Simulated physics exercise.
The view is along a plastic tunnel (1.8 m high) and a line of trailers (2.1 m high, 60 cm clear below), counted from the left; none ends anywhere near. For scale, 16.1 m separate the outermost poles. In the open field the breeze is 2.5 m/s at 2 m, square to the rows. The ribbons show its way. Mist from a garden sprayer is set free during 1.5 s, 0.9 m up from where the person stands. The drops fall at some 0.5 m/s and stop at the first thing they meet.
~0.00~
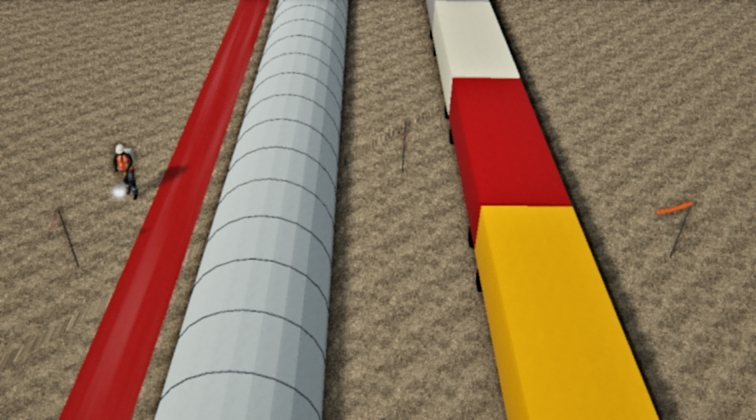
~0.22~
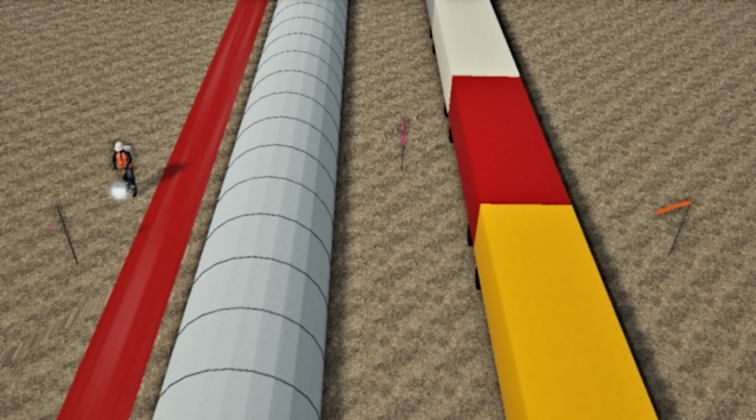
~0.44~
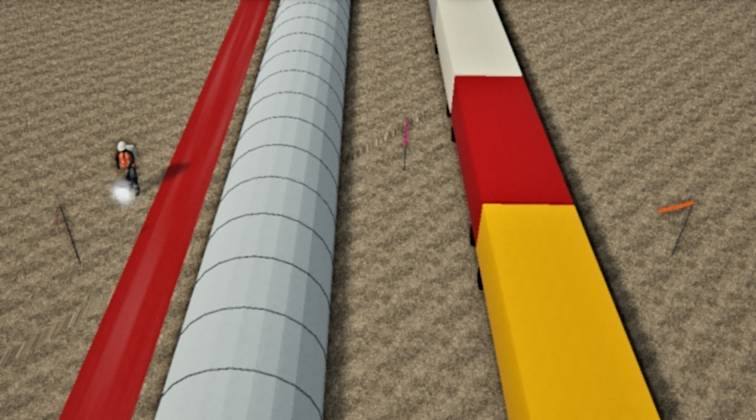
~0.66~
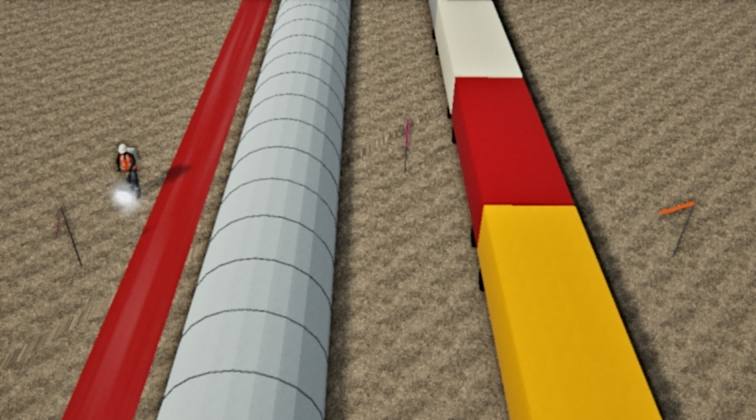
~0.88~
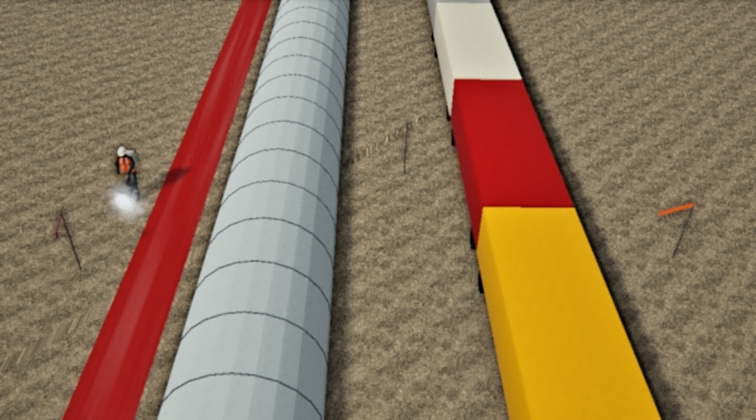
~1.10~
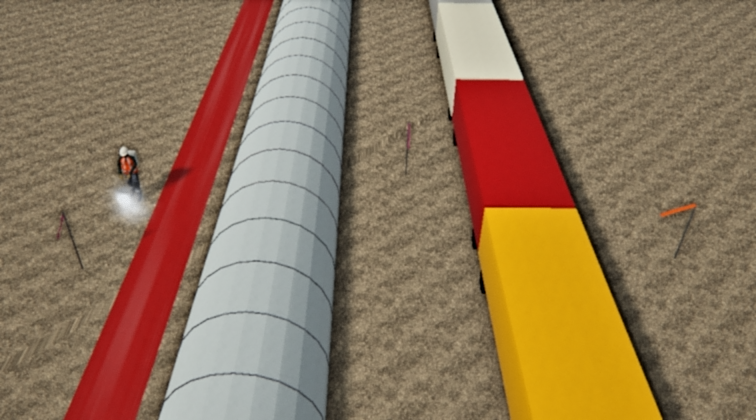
Bare field with a pale plastic tunnel and coloured trailers, a figure standing beside a red strip as white mist slowly spreads low.
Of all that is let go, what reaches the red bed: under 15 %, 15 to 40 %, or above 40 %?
On the red bed: From 15 to 40 %.
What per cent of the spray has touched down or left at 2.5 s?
Near 45 %.
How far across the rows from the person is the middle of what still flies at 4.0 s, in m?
Roughly 0.5 m.
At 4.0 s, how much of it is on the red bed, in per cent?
Some 25 per cent.
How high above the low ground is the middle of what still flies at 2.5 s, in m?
About 0.4 m.
After 2.5 s, 57 % is in the air or yet to come; 8 % lies on the red bed; the middle of what still flies is 0.4 m above the low ground, near (136, 208).
After 4.0 s, 18 % is in the air or yet to come; 23 % lies on the red bed; the middle of what still flies is 0.4 m above the low ground, near (145, 206).
After 8.0 s, 2 % is in the air or yet to come; 32 % lies on the red bed.
After 20.0 s, 0 % is in the air or yet to come; 33 % lies on the red bed.
After 45.0 s, 0 % is in the air or yet to come; 33 % lies on the red bed.
